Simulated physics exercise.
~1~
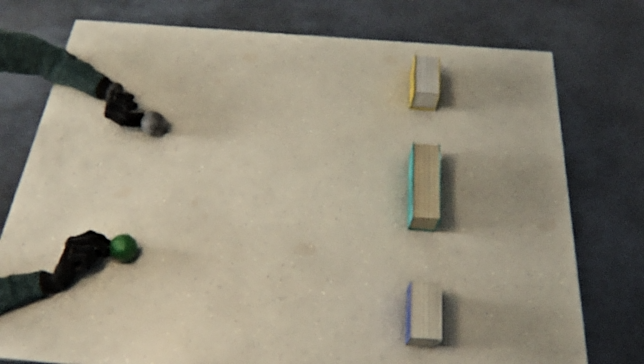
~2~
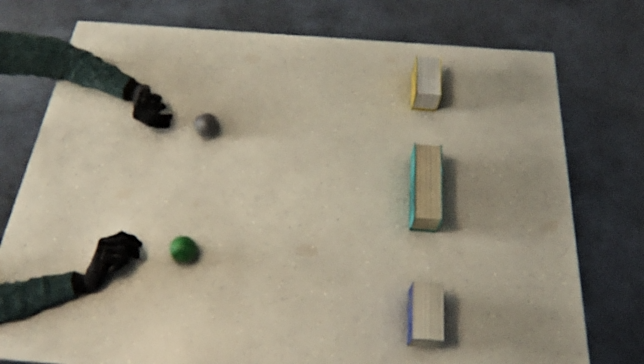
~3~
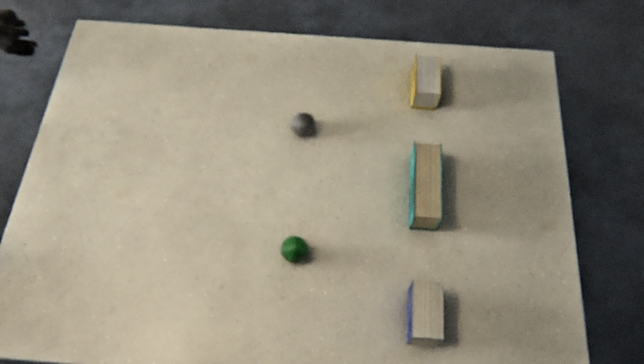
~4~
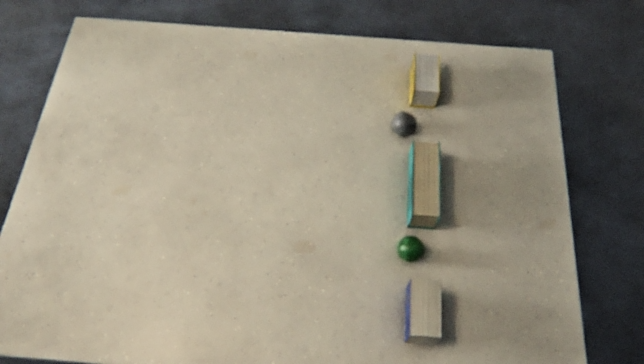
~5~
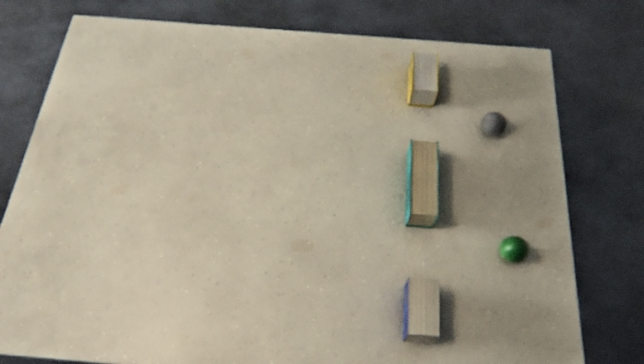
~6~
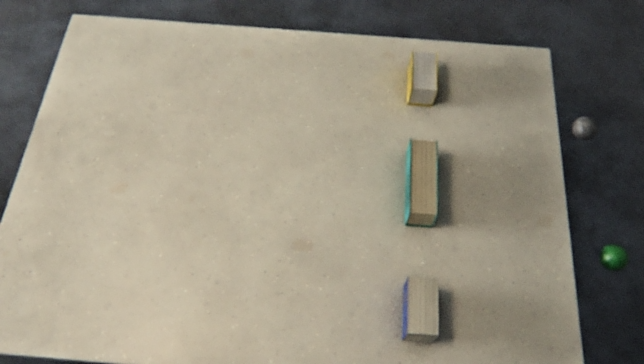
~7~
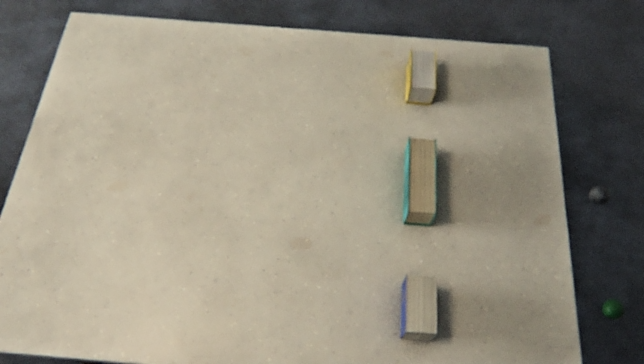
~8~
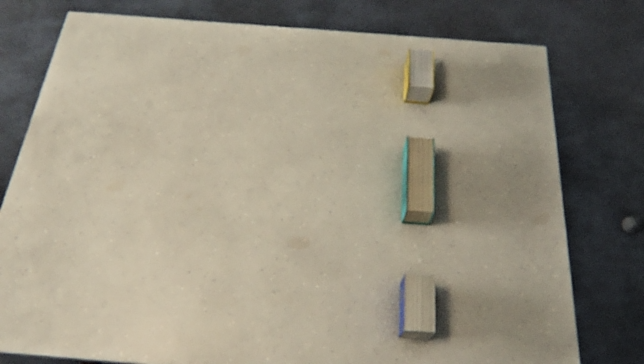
A grey ball and a green ball roll right through the gaps and off the table.
